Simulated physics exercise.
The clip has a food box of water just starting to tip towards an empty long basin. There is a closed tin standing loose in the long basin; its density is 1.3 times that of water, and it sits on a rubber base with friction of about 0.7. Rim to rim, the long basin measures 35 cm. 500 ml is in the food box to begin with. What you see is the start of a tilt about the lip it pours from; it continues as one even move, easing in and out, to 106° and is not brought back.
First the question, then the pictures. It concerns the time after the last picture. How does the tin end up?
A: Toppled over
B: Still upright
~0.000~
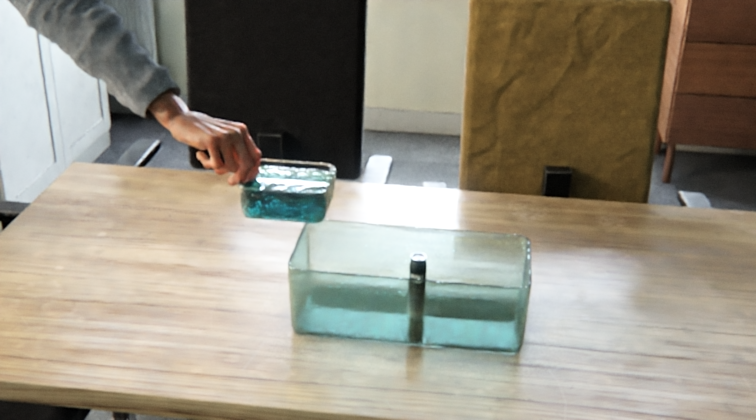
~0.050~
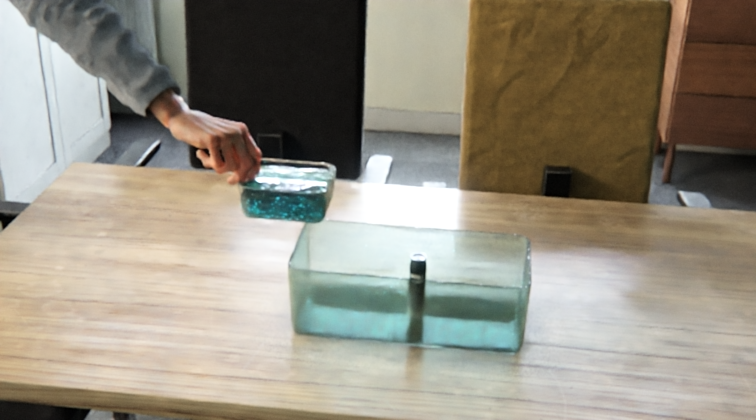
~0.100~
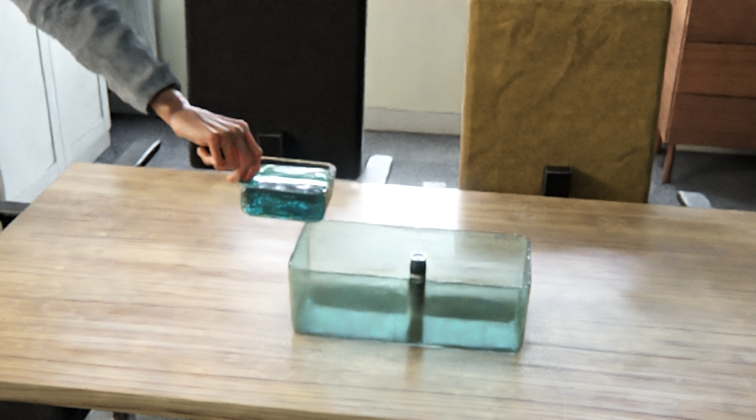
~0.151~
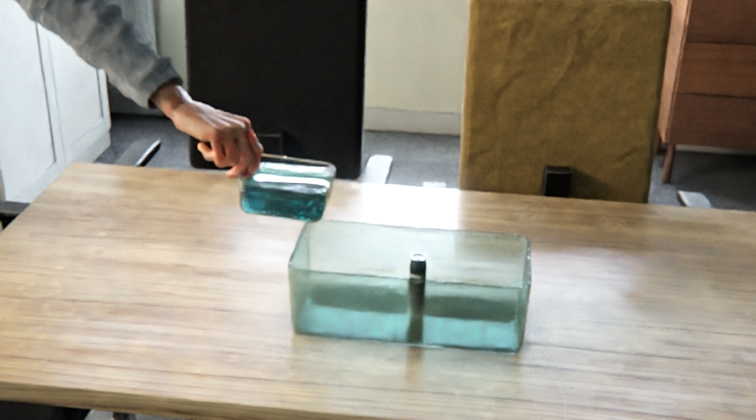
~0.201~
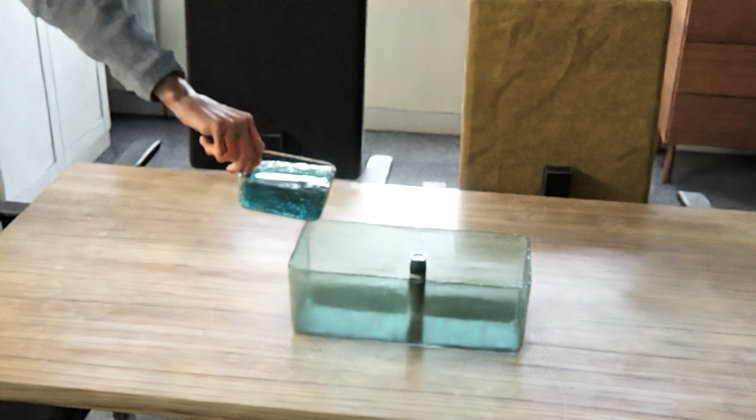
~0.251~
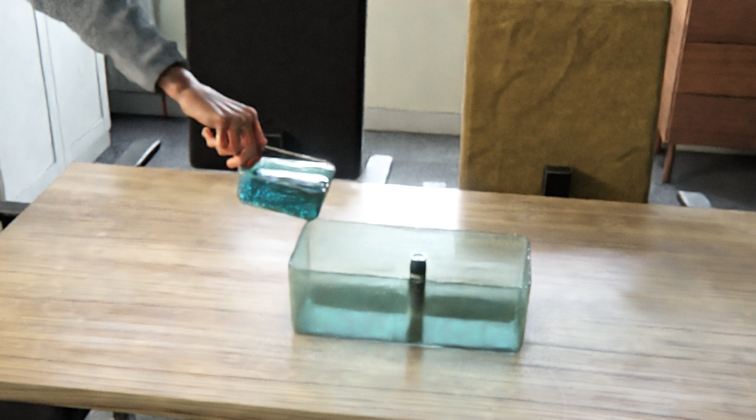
The answer is B.
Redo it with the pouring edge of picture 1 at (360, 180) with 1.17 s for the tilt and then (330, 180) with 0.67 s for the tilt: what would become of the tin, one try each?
First it stays on its base; then it tips over.
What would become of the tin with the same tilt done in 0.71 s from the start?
Then it topples.
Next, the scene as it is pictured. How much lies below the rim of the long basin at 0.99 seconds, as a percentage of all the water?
88 %, more or less.
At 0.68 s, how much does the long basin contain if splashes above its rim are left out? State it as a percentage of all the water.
Roughly 22 percent.
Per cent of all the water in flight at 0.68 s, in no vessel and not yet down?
Estimate: About 42 % of all of it.
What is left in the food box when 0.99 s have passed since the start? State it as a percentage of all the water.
Remaining share: Approx. 4 %.
Then, 0.68 s in, the tilt is 66° and 35 per cent is still to pour; the tin stands where it began.
Then, 0.99 s in, the tilt is 100° and 4 per cent is still to pour; the tin stands where it began.
Then, 1.32 s in, the tilt is 106° and 0 per cent is still to pour; the tin stands where it began.
Then, 1.67 s in, the tilt is 106° and 0 per cent is still to pour; the tin stands where it began.
Finally, the tin stands where it began.
